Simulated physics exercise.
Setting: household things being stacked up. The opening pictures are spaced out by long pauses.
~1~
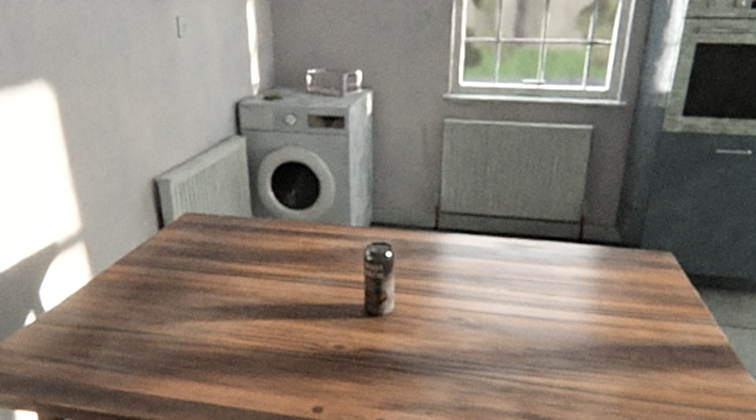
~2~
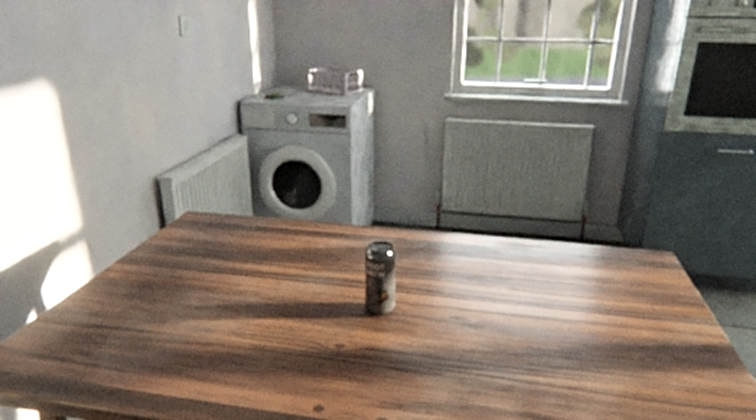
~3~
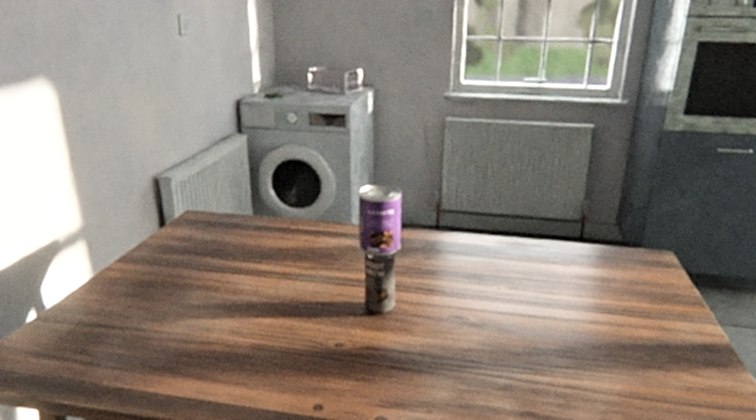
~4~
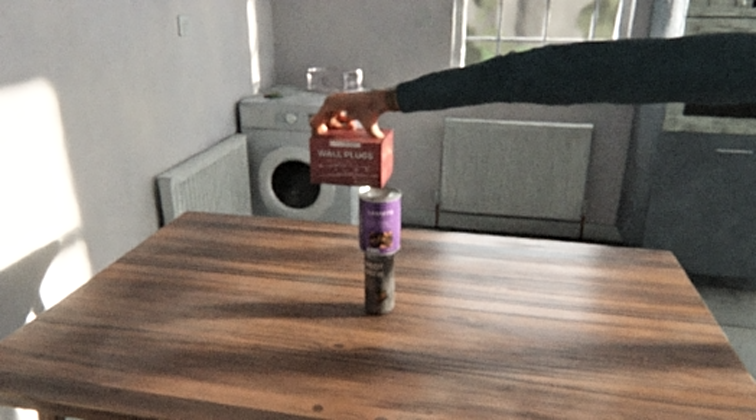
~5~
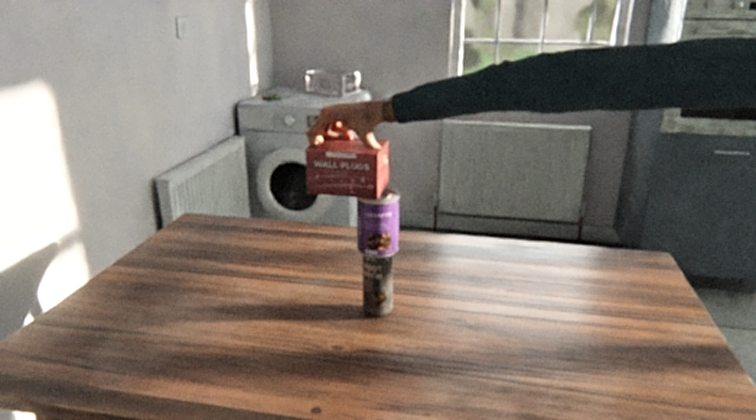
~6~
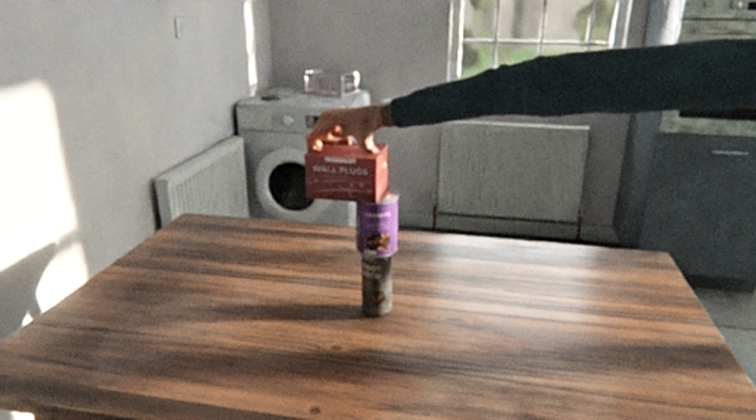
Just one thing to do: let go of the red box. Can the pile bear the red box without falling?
No - some of it tumbles.
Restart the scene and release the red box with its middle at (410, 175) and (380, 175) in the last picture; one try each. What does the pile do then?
On the first go it collapses, and on the second it remains standing.
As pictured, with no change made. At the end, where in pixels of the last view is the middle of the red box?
Around (270, 283).
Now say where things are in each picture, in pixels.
In the first frame, the last thing is not in view yet; grey can (379, 280).
In the second frame, the last thing is not in view yet; grey can (380, 279).
In the third frame, the last thing is not in view yet; grey can (380, 278).
The fourth frame shows still above its spot; red box (353, 156); grey can (379, 279).
The fifth frame shows still above its spot; red box (349, 166); grey can (378, 280).
The sixth frame shows set down, still held; red box (348, 171); grey can (377, 280).
Then, 0.40 s after the last picture, red box now fallen.
Then, 0.50 s after the last picture, things are still on the move.
Then, 0.60 s after the last picture, as before.
Then, 1.20 s after the last picture, nothing new.
At rest, fallen, red box; the other 2 in place. Seen from the same camera at the end, red box near (270, 283). The pile gives way.
